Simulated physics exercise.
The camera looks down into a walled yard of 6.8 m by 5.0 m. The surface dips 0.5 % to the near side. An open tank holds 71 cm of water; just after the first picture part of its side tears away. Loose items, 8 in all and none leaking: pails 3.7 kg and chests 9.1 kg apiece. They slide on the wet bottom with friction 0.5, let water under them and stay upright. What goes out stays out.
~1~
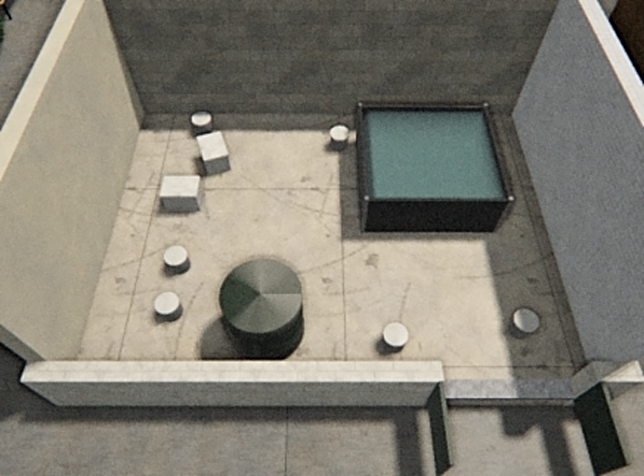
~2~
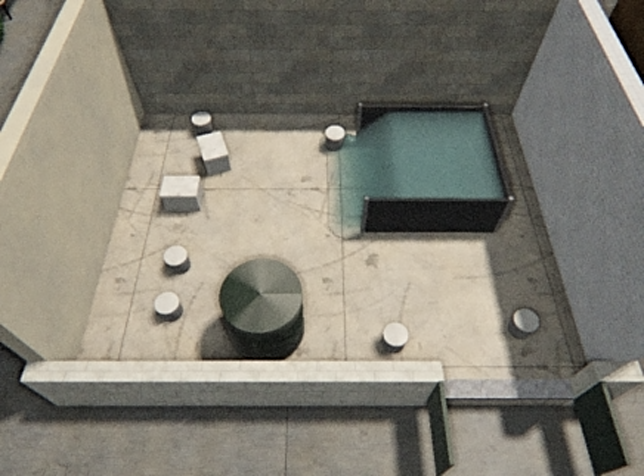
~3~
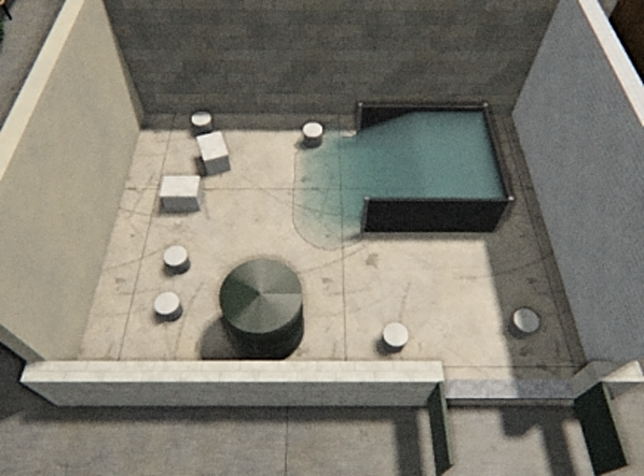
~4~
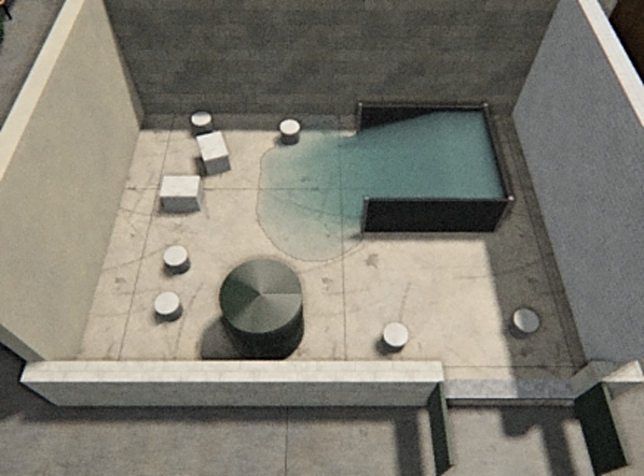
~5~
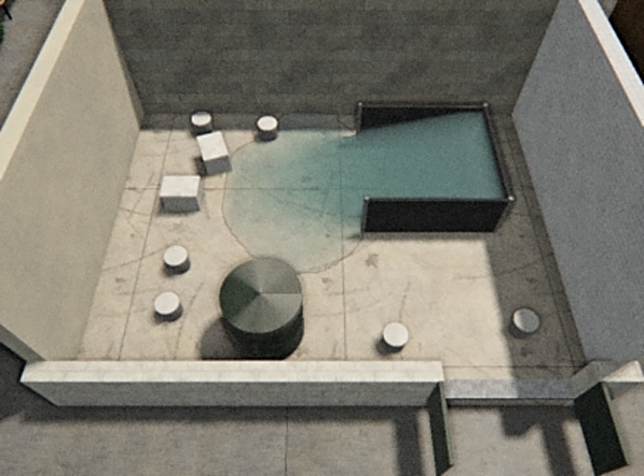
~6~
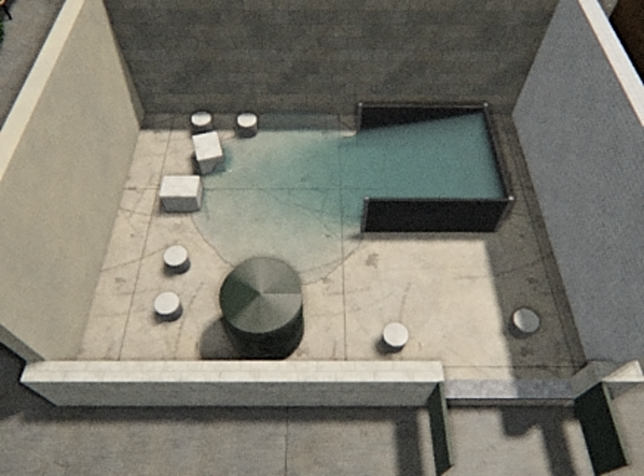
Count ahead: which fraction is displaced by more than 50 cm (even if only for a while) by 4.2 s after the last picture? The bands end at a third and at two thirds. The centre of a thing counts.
That comes to at least two thirds.
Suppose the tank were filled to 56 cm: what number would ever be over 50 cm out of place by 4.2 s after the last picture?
In that case 6 of them.
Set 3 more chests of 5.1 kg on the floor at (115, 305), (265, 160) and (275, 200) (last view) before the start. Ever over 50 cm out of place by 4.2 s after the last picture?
In that order: More, more, more.
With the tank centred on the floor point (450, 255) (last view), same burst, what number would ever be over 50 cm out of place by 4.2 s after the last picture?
Then 8.
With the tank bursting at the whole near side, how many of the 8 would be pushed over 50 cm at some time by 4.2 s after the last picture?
In that case 2 of them.
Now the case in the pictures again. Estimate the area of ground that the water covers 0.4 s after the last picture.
Roughly 16 m2.
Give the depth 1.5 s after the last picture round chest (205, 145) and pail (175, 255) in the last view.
About 38 and 21 cm.
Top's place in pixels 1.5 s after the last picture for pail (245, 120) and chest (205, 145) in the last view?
Near (164, 100) and (133, 118).
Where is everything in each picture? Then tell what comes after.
In the first picture, a pail at (340, 133) rests on the ground; a chest at (212, 146) rests on the ground; water covers 3.8 m2; 0 of 8 have shifted.
In the second picture, a pail at (335, 133), on the bottom, 8 cm from its start; a chest at (212, 146), on the bottom; 4.8 m2 under water; 1 of 8 have shifted.
In the third picture, a pail at (313, 130) rests on the ground, 46 cm from its start; a chest at (212, 146), on the bottom; 6.2 m2 under water; 1 of 8 have shifted.
In the fourth picture, a pail at (290, 127), on the bottom, 87 cm from its start; a chest at (212, 146), on the bottom; water covers 8.0 m2; 1 of 8 have shifted.
In the fifth picture, a pail at (267, 123) rests on the ground, 126 cm from its start; a chest at (212, 146), on the bottom; 9.8 m2 under water; 1 of 8 have shifted.
In the sixth picture, a pail at (247, 119) rests on the ground, 163 cm from its start; a chest at (207, 145), on the bottom, 8 cm from its start; 11.4 m2 under water; 2 of 8 have shifted.
Then, 0.4 s after the last picture 2 of 8 are over 50 cm from their spots; 0 afloat.
Then, 1.5 s after the last picture 6 of 8 are over 50 cm from their spots; 6 afloat.
Then, 2.8 s after the last picture 6 of 8 are over 50 cm from their spots; 6 afloat.
Then, 4.2 s after the last picture 7 of 8 are over 50 cm from their spots, and 7 have been at some point; 6 afloat.
